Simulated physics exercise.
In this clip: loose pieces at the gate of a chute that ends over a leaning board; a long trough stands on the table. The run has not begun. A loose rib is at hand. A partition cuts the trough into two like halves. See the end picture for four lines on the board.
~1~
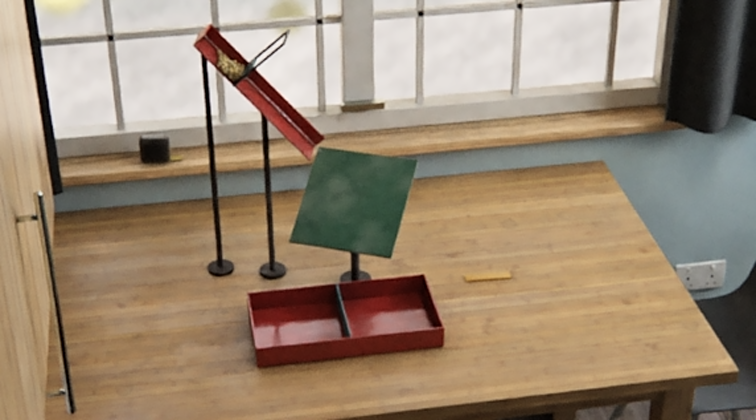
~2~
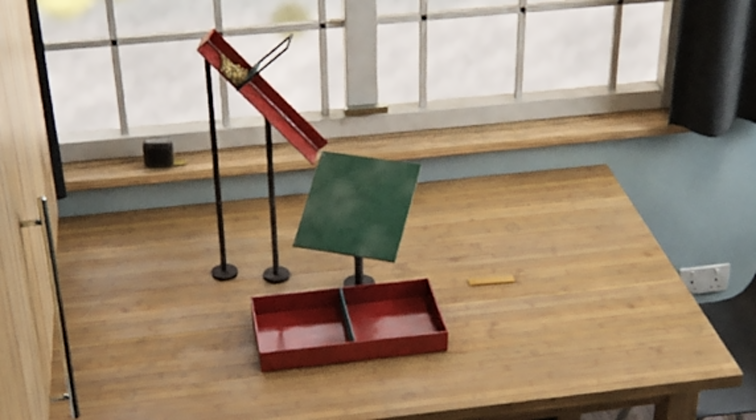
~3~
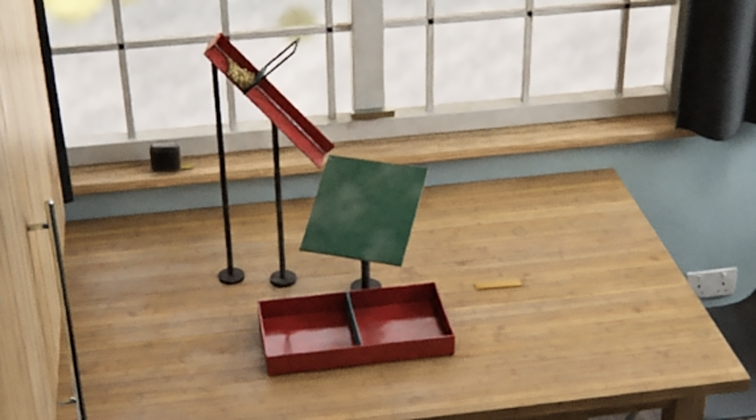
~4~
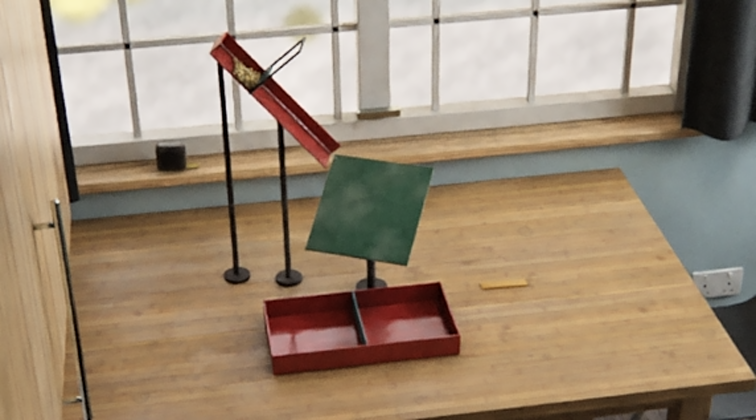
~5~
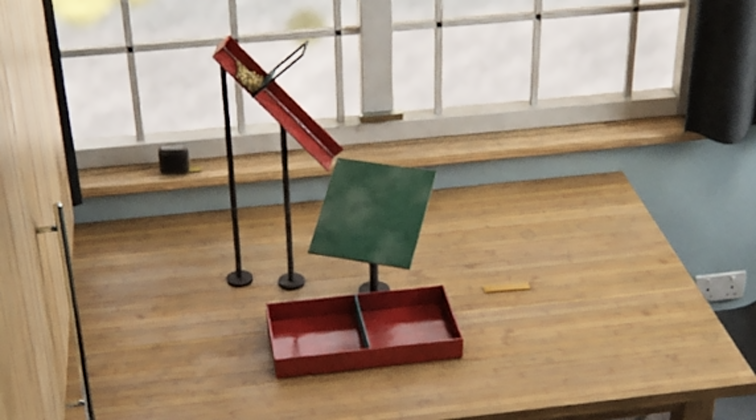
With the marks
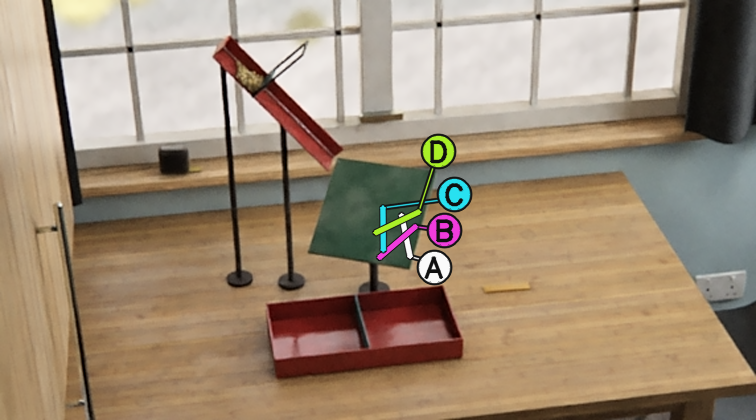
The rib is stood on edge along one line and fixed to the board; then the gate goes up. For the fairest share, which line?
The answer is line C.
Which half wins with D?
Left.
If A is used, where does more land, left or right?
The right half.
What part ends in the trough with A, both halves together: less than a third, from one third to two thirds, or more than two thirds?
More than two thirds.
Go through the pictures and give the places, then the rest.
In the first picture, load behind the gate near (233, 67), soya beans; lip of the chute near (312, 154), sloping steeply.
In the second picture, middle of the board near (357, 205), tilted fairly steeply; middle of its low edge near (343, 254); of its high edge near (371, 157).
In the third picture, front corners of the trough near (267, 356) and (454, 335); front end of its middle wall near (362, 346); gate still shut near (262, 74).
In the fourth picture, middle of the load near (249, 75); lip near (328, 162).
In the fifth picture, middle of the load near (252, 78); lip near (330, 165).
On the marked copy, line A from (401, 215) to (410, 256); line B from (415, 226) to (379, 257); line C from (382, 207) to (383, 249); line D from (418, 211) to (375, 232).
With A, of what is caught, close to a quarter in the left half, the bulk in the right.
With B, of what is caught, the bulk in the left half, a small share in the right.
With C, of what is caught, close to half in the left half, close to half in the right.
With D, of what is caught, the bulk in the left half, close to a quarter in the right.
